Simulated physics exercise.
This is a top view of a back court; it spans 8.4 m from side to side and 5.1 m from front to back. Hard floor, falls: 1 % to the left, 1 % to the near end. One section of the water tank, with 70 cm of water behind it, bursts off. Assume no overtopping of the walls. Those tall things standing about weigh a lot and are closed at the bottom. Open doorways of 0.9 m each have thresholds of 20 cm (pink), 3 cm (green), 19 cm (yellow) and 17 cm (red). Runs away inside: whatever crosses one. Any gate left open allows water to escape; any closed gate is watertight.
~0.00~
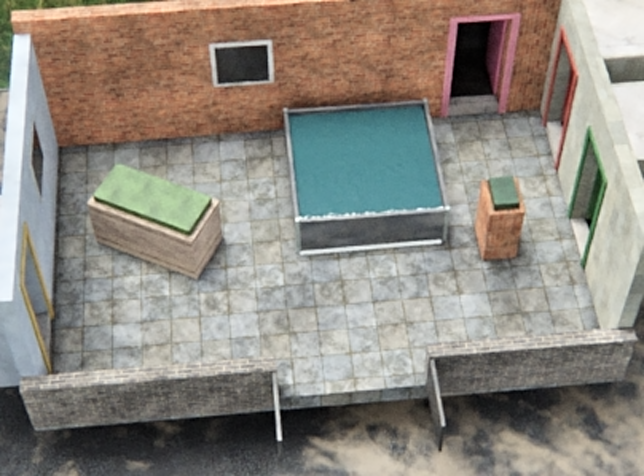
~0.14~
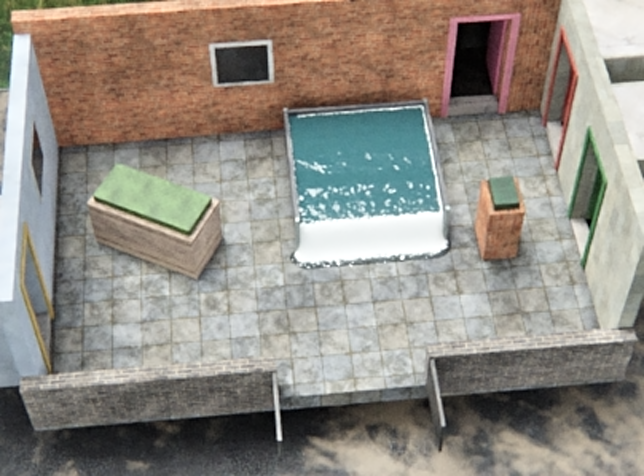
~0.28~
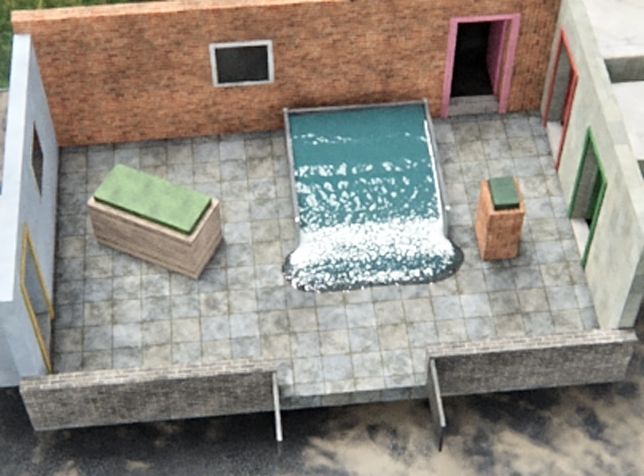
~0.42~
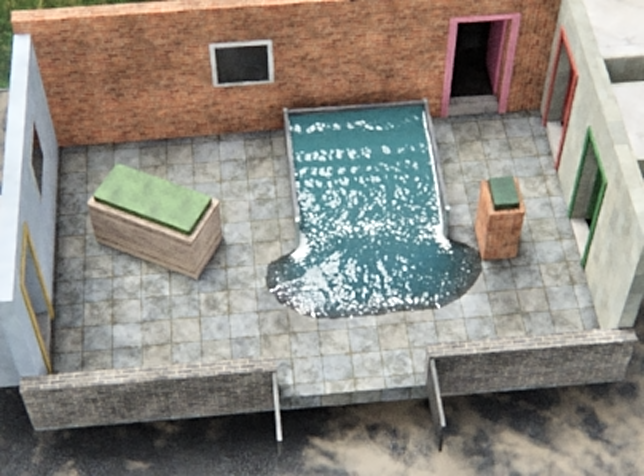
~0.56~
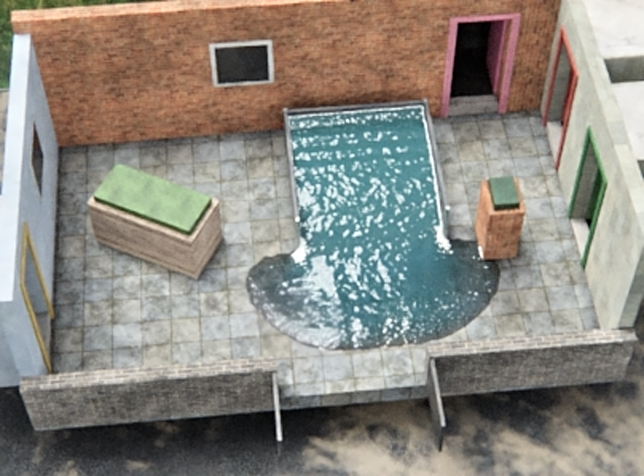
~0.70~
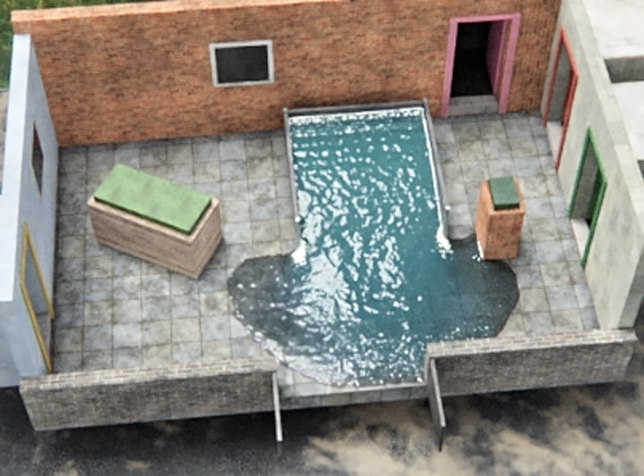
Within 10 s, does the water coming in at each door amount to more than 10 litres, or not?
At the pink door: Not more than 10 litres. At the green door: More than 10 litres. At the yellow door: Not more than 10 litres. At the red door: Not more than 10 litres.
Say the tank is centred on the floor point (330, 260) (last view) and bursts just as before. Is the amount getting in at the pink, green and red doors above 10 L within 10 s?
Pink gets no more than that, green gets no more than that, red gets no more than that.
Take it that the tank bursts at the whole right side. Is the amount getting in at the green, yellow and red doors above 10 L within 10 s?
Then: Green past it, yellow not over, red past it.
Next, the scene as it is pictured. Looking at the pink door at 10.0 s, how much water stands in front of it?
I'd say close to 5.5 cm.
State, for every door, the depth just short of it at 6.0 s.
Door by door in cm, pink shows 10, green shows 5, yellow shows 8, red shows 8.
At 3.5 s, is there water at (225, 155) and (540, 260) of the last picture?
I'd call them spared and then drenched.
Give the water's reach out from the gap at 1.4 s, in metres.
Some 3.8 metres from the gap.
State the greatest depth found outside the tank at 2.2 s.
It tops out at some 42 cm.
After 1.4 s water covers 35 % of the floor and is deepest (36 cm) near (435, 369); pink door not reached, green door not reached, yellow door not reached, red door not reached.
After 2.2 s water covers 40 % of the floor and is deepest (42 cm) near (601, 355); pink door not reached, green door not reached, yellow door not reached, red door not reached.
After 3.5 s water covers 55 % of the floor and is deepest (28 cm) near (601, 355); pink door not reached, green door 7 cm at the sill, 1 L in, yellow door 15 cm at the sill, 0 L in, red door 2 cm at the sill, 0 L in.
After 6.0 s water covers 75 % of the floor and is deepest (14 cm) near (531, 135); pink door 10 cm at the sill, 0 L in, green door 5 cm at the sill, 16 L in, yellow door 8 cm at the sill, 0 L in, red door 8 cm at the sill, 0 L in.
After 10.0 s water covers 90 % of the floor and is deepest (8 cm) near (144, 207); pink door 6 cm at the sill, 0 L in, green door 3 cm at the sill, 23 L in, yellow door 6 cm at the sill, 0 L in, red door 5 cm at the sill, 0 L in.
